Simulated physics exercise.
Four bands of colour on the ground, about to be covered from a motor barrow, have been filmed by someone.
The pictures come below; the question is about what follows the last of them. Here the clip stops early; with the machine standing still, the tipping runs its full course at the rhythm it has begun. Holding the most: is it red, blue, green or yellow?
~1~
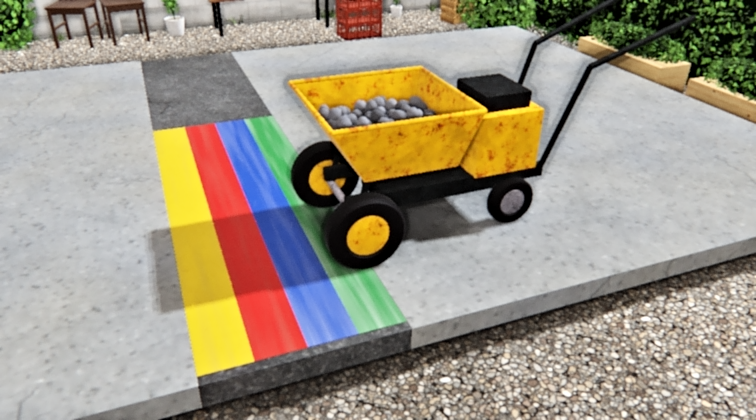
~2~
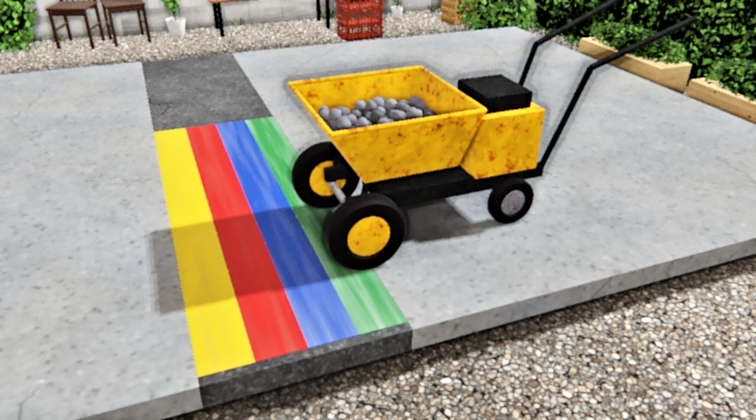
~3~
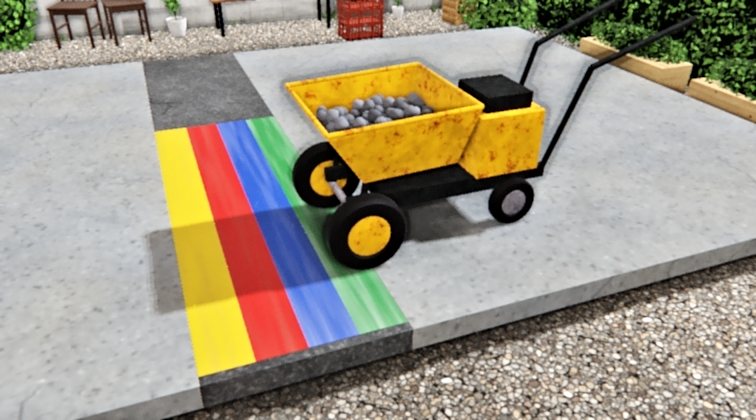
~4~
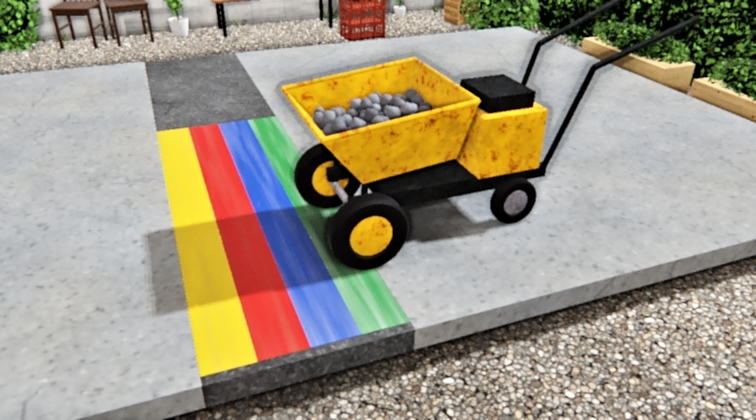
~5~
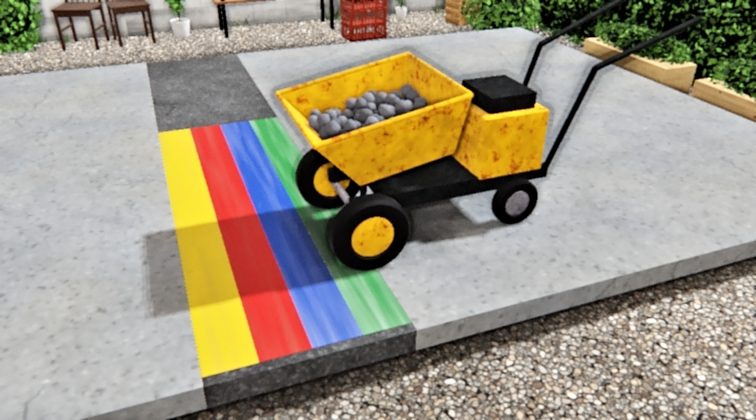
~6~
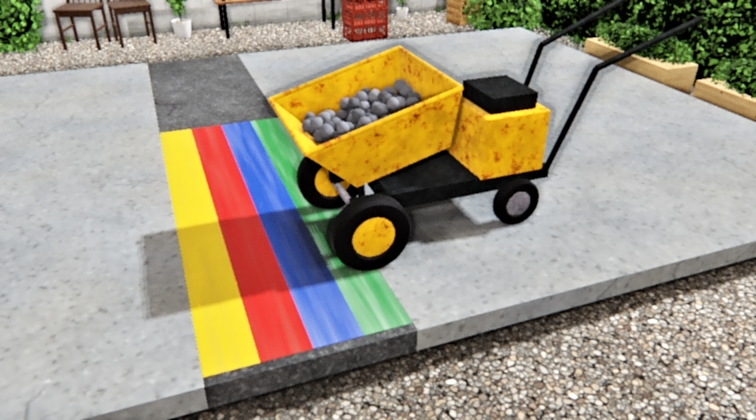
It's yellow.
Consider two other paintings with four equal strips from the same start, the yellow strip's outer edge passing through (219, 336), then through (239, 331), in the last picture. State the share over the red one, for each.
I'd say some 0 % for the first and some 0 % for the second.
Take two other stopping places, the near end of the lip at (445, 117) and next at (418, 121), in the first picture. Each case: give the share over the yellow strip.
0 and 10 percent, in that order.
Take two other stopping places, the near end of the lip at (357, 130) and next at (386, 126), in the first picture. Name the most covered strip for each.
Try one: The strip in red; try two: The strip in red.
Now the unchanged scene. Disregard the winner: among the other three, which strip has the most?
Second: That red strip.
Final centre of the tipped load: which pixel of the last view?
Roughly pixel (209, 256).
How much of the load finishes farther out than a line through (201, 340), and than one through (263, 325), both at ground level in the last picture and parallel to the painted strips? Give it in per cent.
Around 30 in a hundred for the first, 80 in a hundred for the second.
Shortly afterwards, skip tipped steeply; the whole lot in the skip.
Next, skip tipped steeply; all but a few in the skip; a little over the yellow strip.
Some moments later, skip tipped right over; near a third in the skip; a little over the red strip; near a third over the yellow strip; near a quarter off the paint.
In the end, skip tipped right over; a little in the skip; none at all over the green strip; only a few over the blue strip; near a quarter over the red strip; near half over the yellow strip; near a quarter off the paint.
